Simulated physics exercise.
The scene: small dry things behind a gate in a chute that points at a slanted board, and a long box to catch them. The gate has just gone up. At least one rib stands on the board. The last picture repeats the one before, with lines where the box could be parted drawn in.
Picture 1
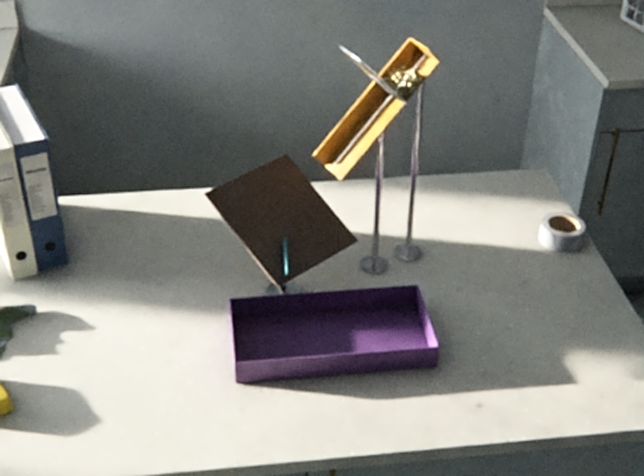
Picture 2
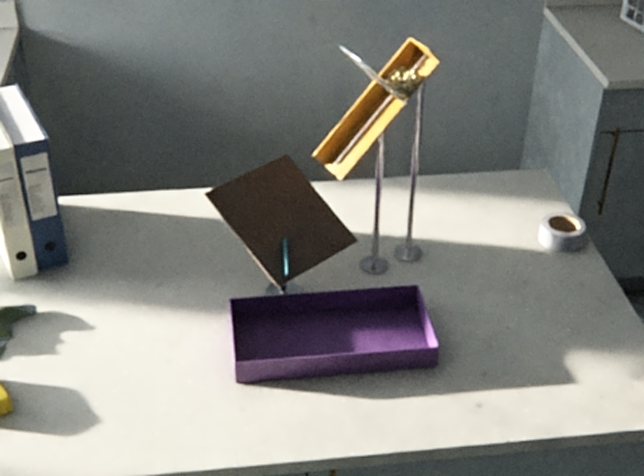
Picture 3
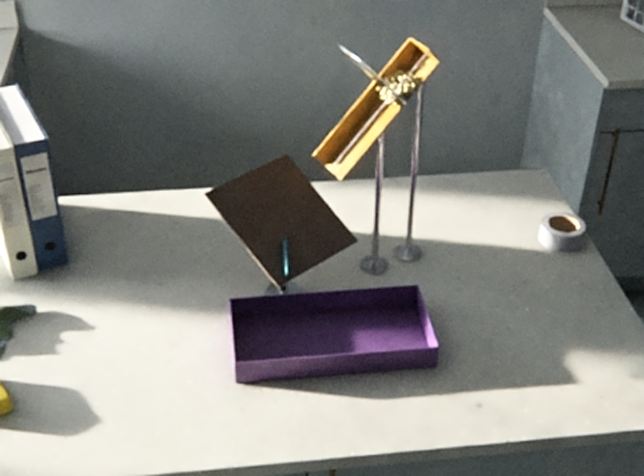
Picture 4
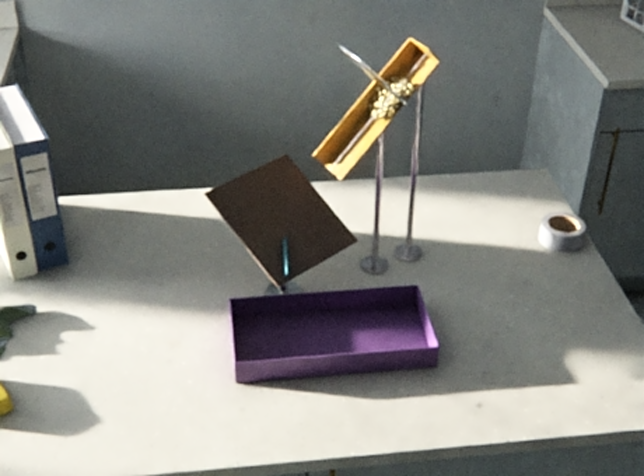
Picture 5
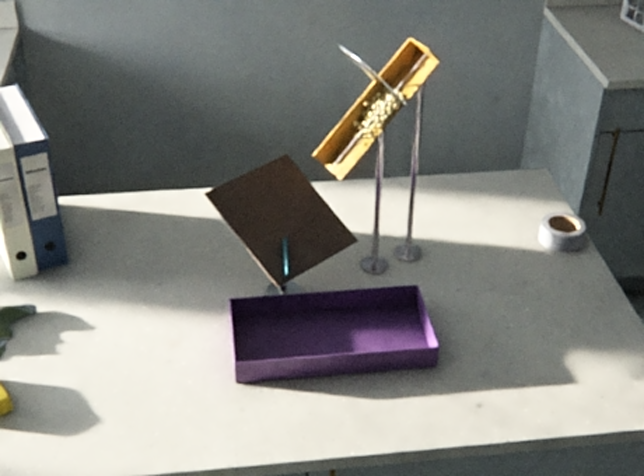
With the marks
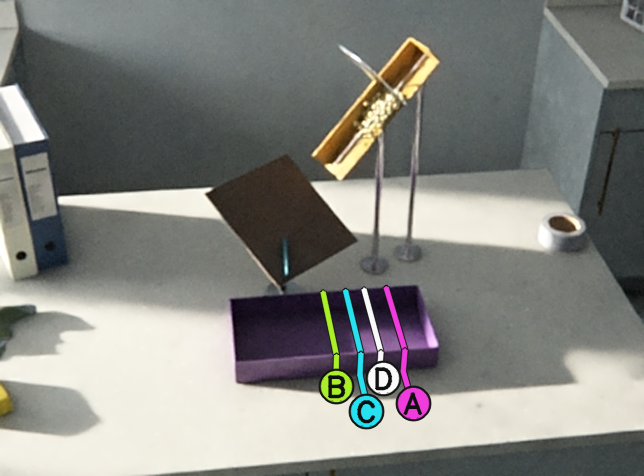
Small pale beans sliding down a sloping yellow chute on metal stands, above a dark slanted board and an empty purple box.
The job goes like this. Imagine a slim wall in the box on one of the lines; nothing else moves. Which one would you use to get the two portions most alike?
B works best here.
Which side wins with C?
The left side.
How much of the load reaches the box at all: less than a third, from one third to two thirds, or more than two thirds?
More than two thirds.
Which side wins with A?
Left.
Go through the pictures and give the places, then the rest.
In the first frame, load behind the gate (401, 79), soya beans; lip of the chute (333, 173), sloping fairly steeply.
In the second frame, middle of the board (283, 217), tilted fairly steeply; middle of its low edge (320, 263); of its high edge (247, 173).
In the third frame, front corners of the box (235, 363) and (439, 346), empty; front of the load (380, 96).
In the fourth frame, middle of the load (390, 95); its front (372, 115), roughly a quarter of the way to the lip; rib from (286, 236) to (289, 272).
In the fifth frame, middle of the load (379, 109); its front (361, 143), roughly two thirds of the way to the lip.
On the marked copy, line A crosses the front rim at (404, 349); line B crosses the front rim at (336, 355); line C crosses the front rim at (360, 353); line D crosses the front rim at (380, 351).
Choosing A, of what is caught, every piece on the left of the divider, not one piece on the right.
Choosing B, of what is caught, roughly two thirds on the left of the divider, roughly a third on the right.
Choosing C, of what is caught, almost all on the left of the divider, about a tenth on the right.
Choosing D, of what is caught, almost all on the left of the divider, about a tenth on the right.
